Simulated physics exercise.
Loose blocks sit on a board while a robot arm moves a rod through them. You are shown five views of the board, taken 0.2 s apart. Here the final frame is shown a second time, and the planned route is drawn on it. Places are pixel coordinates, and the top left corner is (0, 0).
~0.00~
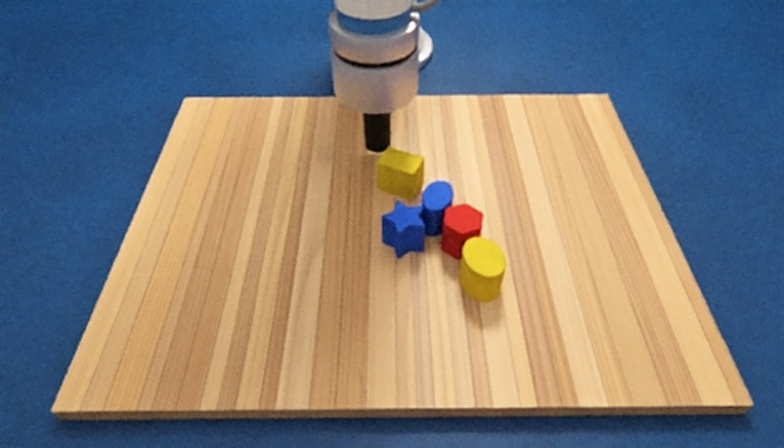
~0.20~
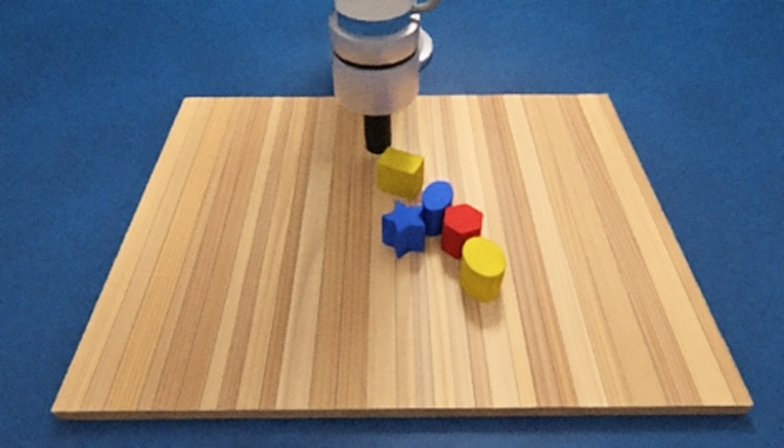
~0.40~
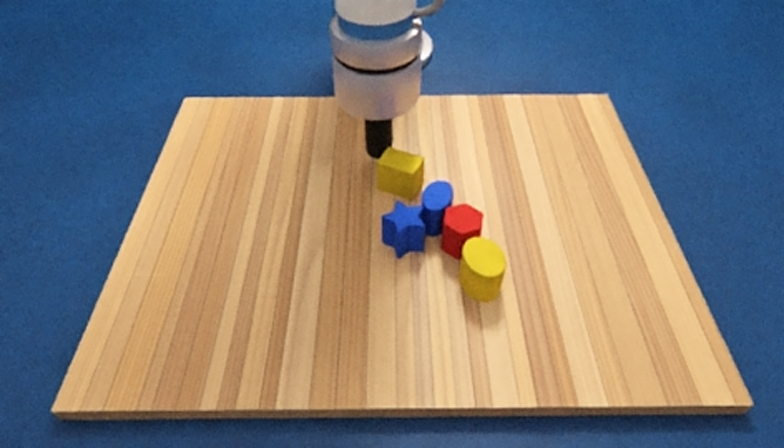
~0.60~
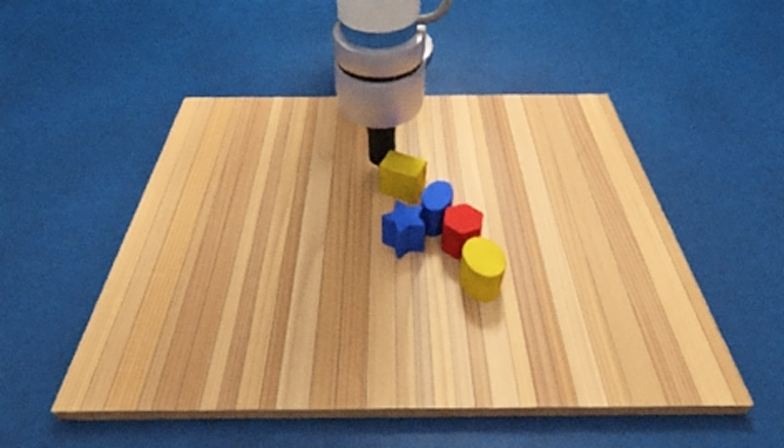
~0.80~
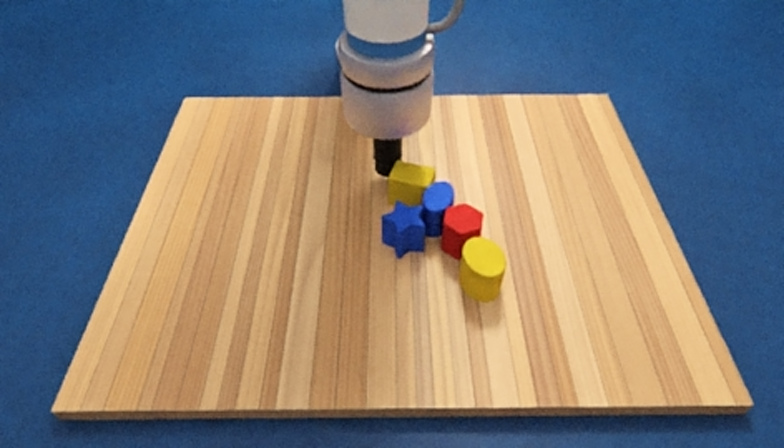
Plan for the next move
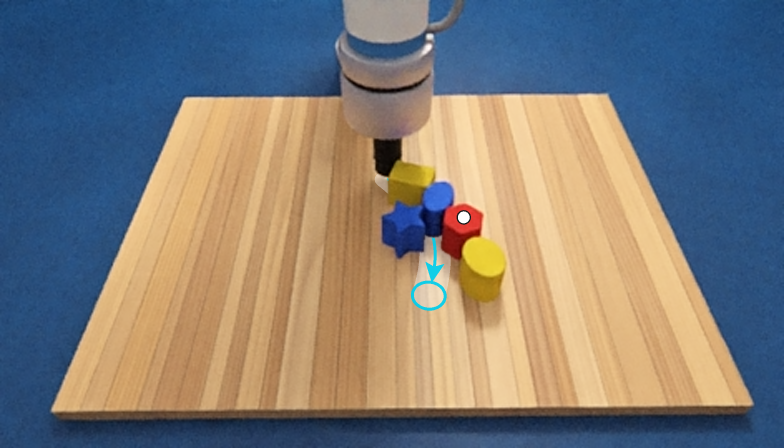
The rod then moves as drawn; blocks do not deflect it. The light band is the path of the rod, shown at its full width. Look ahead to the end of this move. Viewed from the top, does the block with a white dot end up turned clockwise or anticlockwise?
Direction: Clockwise.
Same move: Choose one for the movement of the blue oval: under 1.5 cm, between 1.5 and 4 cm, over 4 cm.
Goes over 4 cm.
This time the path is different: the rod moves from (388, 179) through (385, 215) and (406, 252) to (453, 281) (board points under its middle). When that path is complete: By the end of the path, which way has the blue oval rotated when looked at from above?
Looking down: Clockwise.
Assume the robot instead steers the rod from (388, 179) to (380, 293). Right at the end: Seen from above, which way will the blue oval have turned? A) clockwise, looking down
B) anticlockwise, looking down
The answer is A.
Path on the board, from (388, 179) through (420, 209) and (435, 249) to (429, 295); the dot is on the red six-sided block.
What follows on the original path. One third of the way, rod at (420, 199); yellow oblong at (455, 184), turned 75° anticlockwise; blue oval at (477, 206), turned 50° clockwise; red six-sided block at (480, 233), turned 20° clockwise.
Two thirds of the way, rod at (436, 238); blue star-shaped block at (405, 226), turned 65° clockwise; yellow oblong at (460, 190), turned 115° anticlockwise; blue oval at (498, 208), turned 45° clockwise; red six-sided block at (481, 233), turned 25° clockwise.
At the end, rod at (430, 285); blue star-shaped block at (405, 231), turned 95° clockwise; yellow oblong at (460, 190), turned 115° anticlockwise; blue oval at (498, 208), turned 45° clockwise; red six-sided block at (481, 233), turned 25° clockwise.
